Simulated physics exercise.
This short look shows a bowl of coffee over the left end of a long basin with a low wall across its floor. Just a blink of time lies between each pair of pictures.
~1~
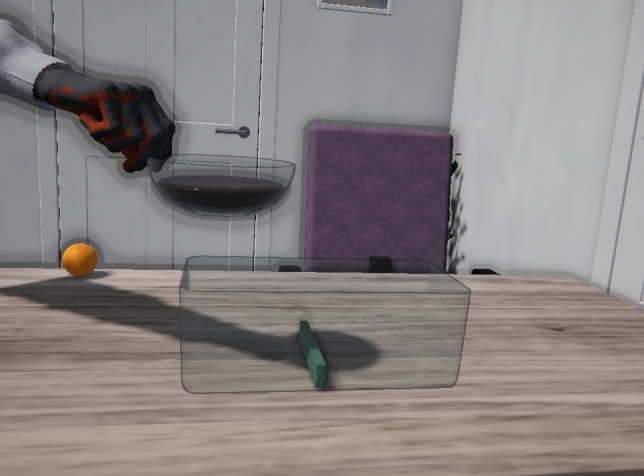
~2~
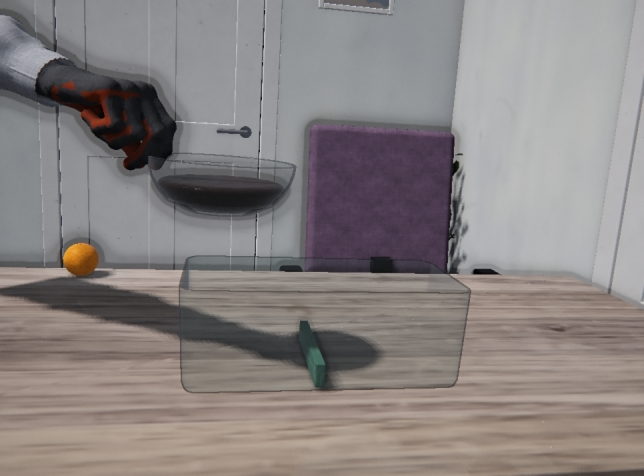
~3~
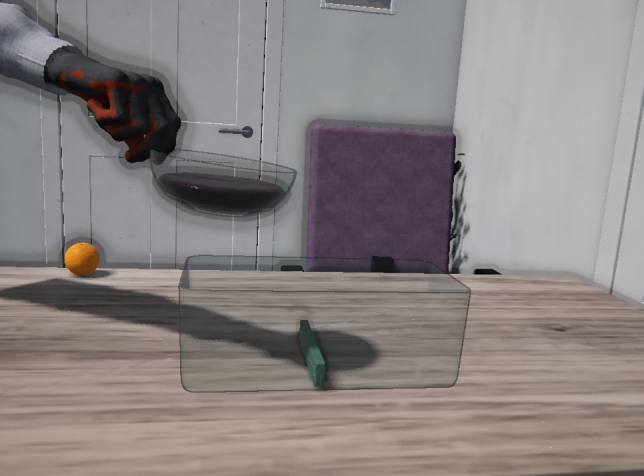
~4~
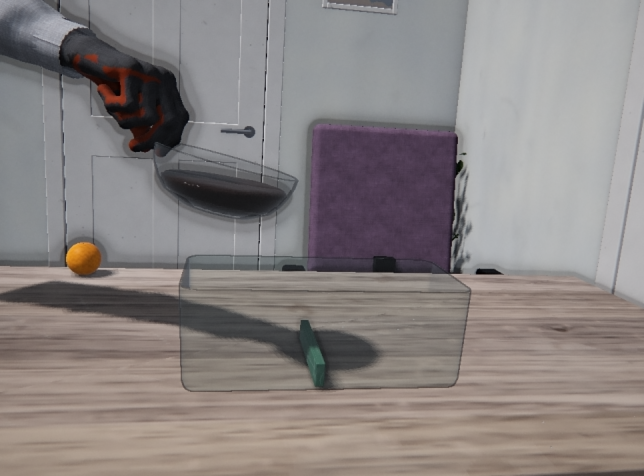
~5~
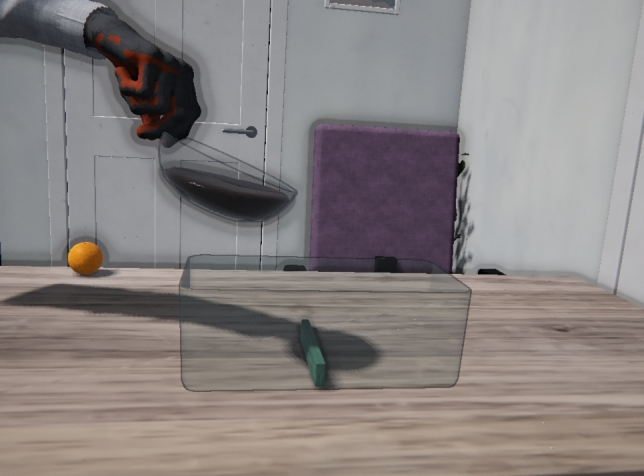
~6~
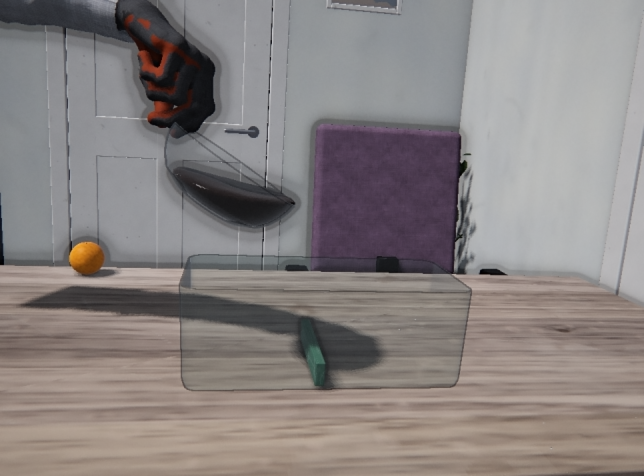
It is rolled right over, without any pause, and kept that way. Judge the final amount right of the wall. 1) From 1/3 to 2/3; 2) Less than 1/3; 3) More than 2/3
Answer: 1.
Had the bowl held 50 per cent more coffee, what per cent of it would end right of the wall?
Estimated share: Around 55 %.
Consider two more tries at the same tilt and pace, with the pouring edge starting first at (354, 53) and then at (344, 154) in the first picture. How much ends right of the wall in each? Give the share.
Close to 70 % for the first start and close to 80 % for the second.
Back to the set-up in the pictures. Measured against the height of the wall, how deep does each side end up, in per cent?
I'd put the left at about 30 and the right at about 30.
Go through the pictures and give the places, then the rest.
It leans 0°; its right rim is at (294, 166); the coffee meets the walls at (157, 180) and (285, 185); the long basin's rim runs from (184, 273) to (449, 277); the wall's top is at (312, 342), in the first frame.
It leans 1°; its right rim is at (295, 167); the coffee meets the walls at (157, 178) and (285, 186), in the second frame.
It leans 6°; its right rim is at (296, 172); the coffee meets the walls at (158, 176) and (285, 188), in the third frame.
It leans 13°; its right rim is at (297, 181); the coffee meets the walls at (161, 172) and (287, 191), in the fourth frame.
It leans 22°; its right rim is at (296, 193); the coffee meets the walls at (165, 169) and (284, 194), in the fifth frame.
It leans 33°; its right rim is at (293, 206); the coffee meets the walls at (173, 169) and (288, 198), in the sixth frame.
A moment on, the bowl is tipped on its side and 5 per cent is still to pour, 39 is left of the wall and 34 right of it.
Next, the bowl is tipped on its side and 0 per cent is still to pour, 44 is left of the wall and 55 right of it.
Then the bowl is tipped on its side and 0 per cent is still to pour, 44 is left of the wall and 54 right of it.
Later the bowl is tipped on its side and 0 per cent is still to pour, 45 is left of the wall and 54 right of it.
In the end 45 per cent lies left of the wall, 54 right of it and 2 outside.
